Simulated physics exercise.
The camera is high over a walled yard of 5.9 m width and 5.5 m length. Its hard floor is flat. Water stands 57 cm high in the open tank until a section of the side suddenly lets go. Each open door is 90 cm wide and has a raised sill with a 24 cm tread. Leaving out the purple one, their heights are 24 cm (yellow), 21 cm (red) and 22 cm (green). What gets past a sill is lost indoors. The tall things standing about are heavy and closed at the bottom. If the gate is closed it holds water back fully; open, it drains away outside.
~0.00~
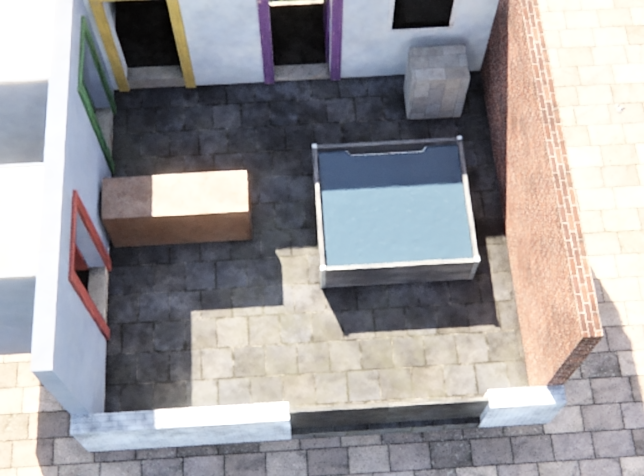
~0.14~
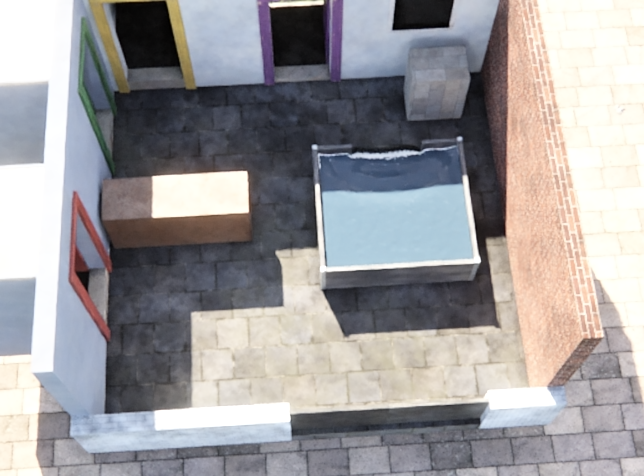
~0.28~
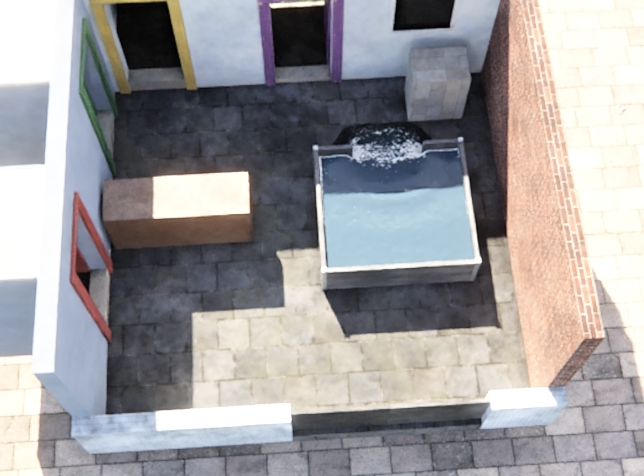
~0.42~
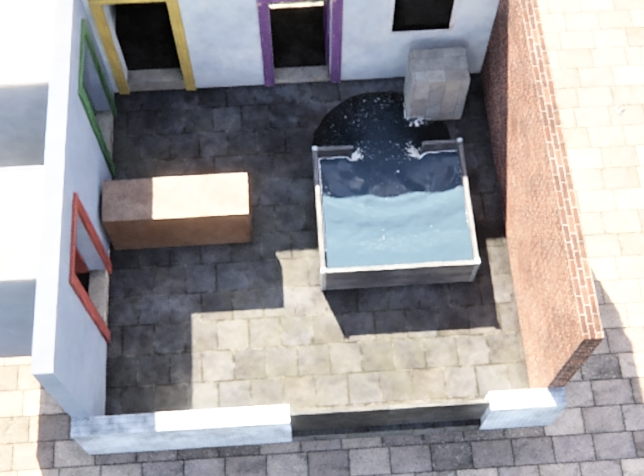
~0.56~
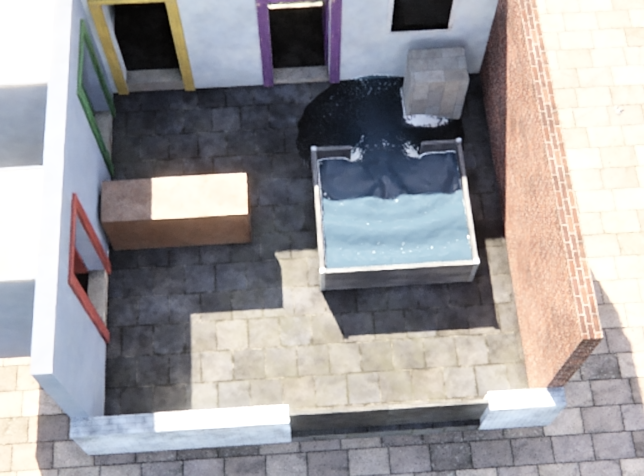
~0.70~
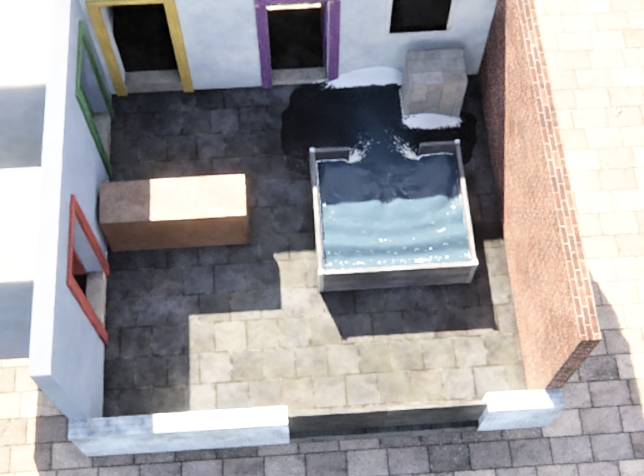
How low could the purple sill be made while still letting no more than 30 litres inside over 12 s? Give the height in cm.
About 16 cm.
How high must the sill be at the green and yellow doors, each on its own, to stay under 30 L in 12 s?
About 14.0 cm at green and 12.0 cm at yellow.
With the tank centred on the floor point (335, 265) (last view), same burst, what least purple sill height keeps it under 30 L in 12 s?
Some 24 cm.
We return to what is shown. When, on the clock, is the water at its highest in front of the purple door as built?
At about 1.6 s.
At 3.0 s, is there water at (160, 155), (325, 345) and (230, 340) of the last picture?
In turn: Under water, not reached, not reached.
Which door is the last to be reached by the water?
The red one.
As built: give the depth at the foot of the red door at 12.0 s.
About 8.5 cm.
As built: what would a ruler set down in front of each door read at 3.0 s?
Depths in cm: Purple 15, yellow 6, red 0, green 18.
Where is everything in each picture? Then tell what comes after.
In the first picture, the open tank at (393, 204) is whole and still, 57 cm deep; the purple door at (301, 43) is dry.
In the second picture, the front is at a hidden place, 0.2 m from the gap on the far side; 0.2 m2 of floor is wet, 57 cm left at the back.
In the third picture, water pours out on the far side and has run 0.7 m, to (364, 128); about 9 cm deep outside, 57 cm at the back.
In the fourth picture, water pours out on the far side and has run 1.3 m, to (360, 99); about 8 cm deep outside, 57 cm at the back.
In the fifth picture, the gap is on the far side, the front 1.6 m out at (346, 81); the back of the open tank holds 55 cm.
In the sixth picture, the front is at (311, 85), 1.7 m from the gap on the far side; 2.9 m2 of floor is wet, 49 cm left at the back; 0.2 m in a straight line remain to the purple door at (299, 47).
After 1.4 s water covers 15 % of the floor, deepest (43 cm) near (382, 84); 21 cm at the purple door, 9 litres in over its 9 cm sill.
After 3.0 s water covers 40 % of the floor, deepest (28 cm) near (471, 79); 15 cm at the purple door, 77 litres in over its 9 cm sill.
After 12.0 s water covers 95 % of the floor, deepest (12 cm) near (180, 95); 8 cm at the purple door, 126 litres in over its 9 cm sill.
At the purple door as built, the water arrived by 0.8 s and peaked near 21 cm at 1.6 s.
With a sill of 14 cm, 49 litres would have come in within the 12 s; with 19 cm, 17 litres. So under 30 litres takes about 16 cm.
